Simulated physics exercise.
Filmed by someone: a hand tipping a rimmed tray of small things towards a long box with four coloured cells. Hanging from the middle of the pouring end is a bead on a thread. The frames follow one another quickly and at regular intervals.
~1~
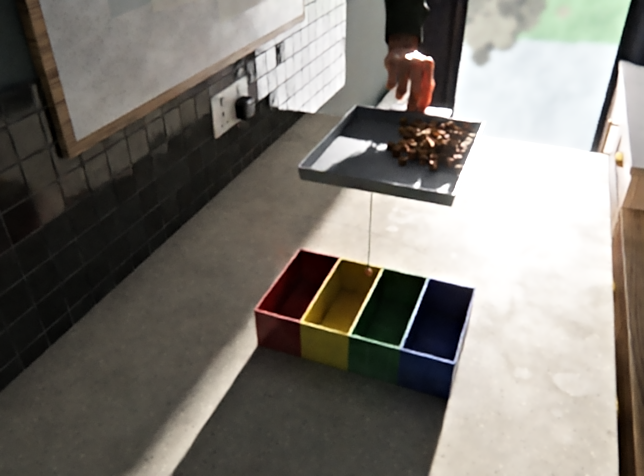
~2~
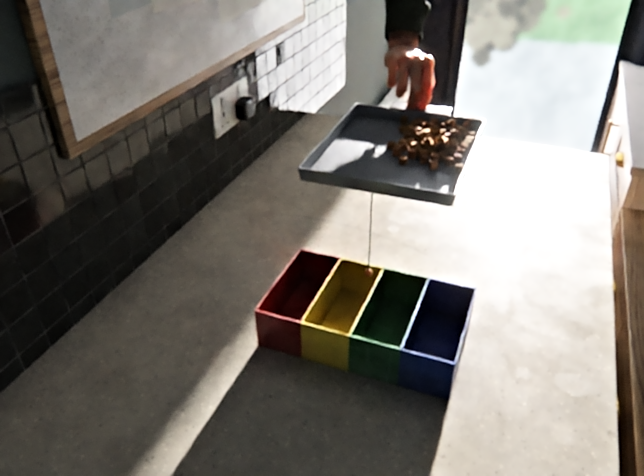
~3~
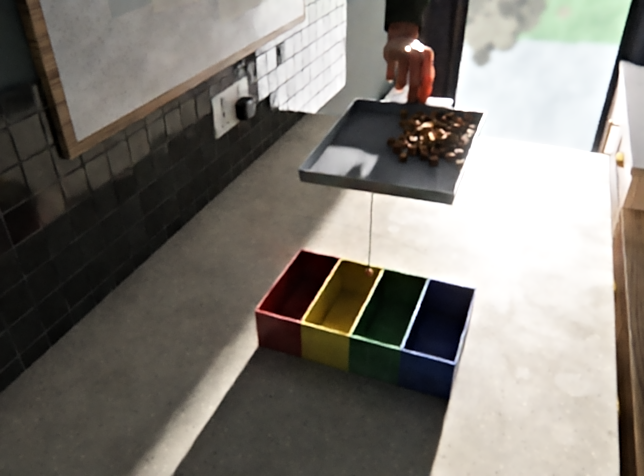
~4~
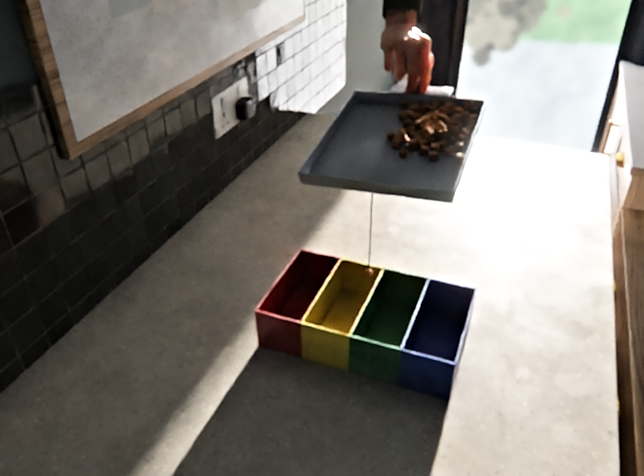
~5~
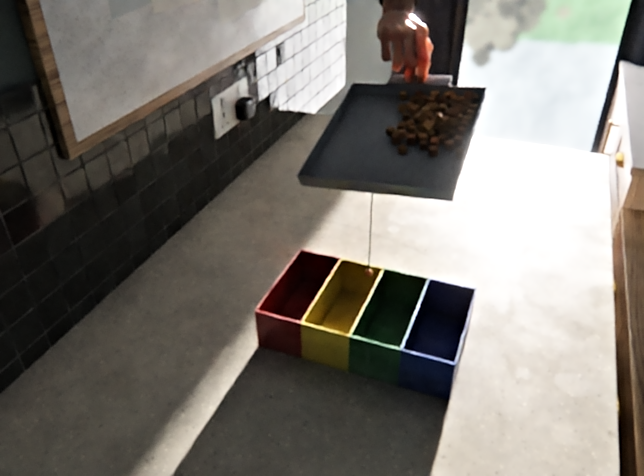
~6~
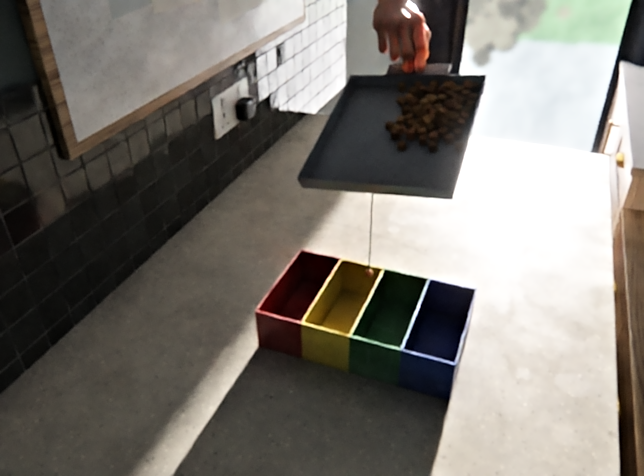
Hand raising the far side of a grey tray holding small brown pieces, tilting it above a box with four coloured cells.
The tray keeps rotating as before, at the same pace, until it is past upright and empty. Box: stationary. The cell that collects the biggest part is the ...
... Red one.
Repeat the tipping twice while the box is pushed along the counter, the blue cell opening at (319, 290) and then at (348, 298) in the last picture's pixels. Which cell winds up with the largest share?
For the first spot the answer is the cell in blue, and for the second spot it is the cell in green.
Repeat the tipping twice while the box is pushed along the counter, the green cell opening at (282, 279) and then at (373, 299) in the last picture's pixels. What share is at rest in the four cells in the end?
You'd see around 80 per cent and then around 90 per cent.
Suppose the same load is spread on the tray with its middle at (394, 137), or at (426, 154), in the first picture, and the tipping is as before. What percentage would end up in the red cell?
In order, 50 % then 40 %.
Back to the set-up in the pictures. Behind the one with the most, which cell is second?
The second spot goes to the cell in yellow.
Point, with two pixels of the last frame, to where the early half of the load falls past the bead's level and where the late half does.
(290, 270), then (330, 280).
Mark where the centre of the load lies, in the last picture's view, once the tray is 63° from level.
Look about (344, 175) in the last picture.
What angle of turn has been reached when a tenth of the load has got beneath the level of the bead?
Somewhere near 70°.
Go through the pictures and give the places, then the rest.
In the first frame, corners of the pouring end at (300, 166) and (453, 193), level; middle of the load at (433, 143), brown sugar cubes; bead on its thread at (368, 273); red cell at (278, 330); yellow cell at (325, 343); green cell at (374, 356); blue cell at (425, 371).
In the second frame, corners of the pouring end at (300, 167) and (453, 193), level; middle of the load at (433, 142).
In the third frame, corners of the pouring end at (300, 169) and (453, 192), tipped barely, lowest at the left corner; middle of the load at (434, 136).
In the fourth frame, corners of the pouring end at (299, 172) and (453, 191), tipped a little, lowest at the left corner; middle of the load at (434, 129).
In the fifth frame, corners of the pouring end at (299, 174) and (452, 189), tipped a little, lowest at the left corner; middle of the load at (433, 121).
In the sixth frame, corners of the pouring end at (299, 177) and (451, 188), tipped clearly, lowest at the left corner; middle of the load at (432, 113); red cell at (279, 331); yellow cell at (325, 344); green cell at (374, 357); blue cell at (426, 372).
Soon after the last picture, tray tipped steeply; most on the tray; a small part falling or outside the box.
A little later, tray tipped past a quarter turn; about two thirds on the tray; about a quarter in the red cell; a stray few in the yellow cell; a stray few in the green cell; a small part falling or outside the box.
Later still, tray tipped past a quarter turn; about half in the red cell; about a quarter in the yellow cell; a small part in the green cell; a small part falling or outside the box.
At rest, tray tipped past a quarter turn; about half in the red cell; about a quarter in the yellow cell; a small part in the green cell; none in the blue cell; a small part outside the box.
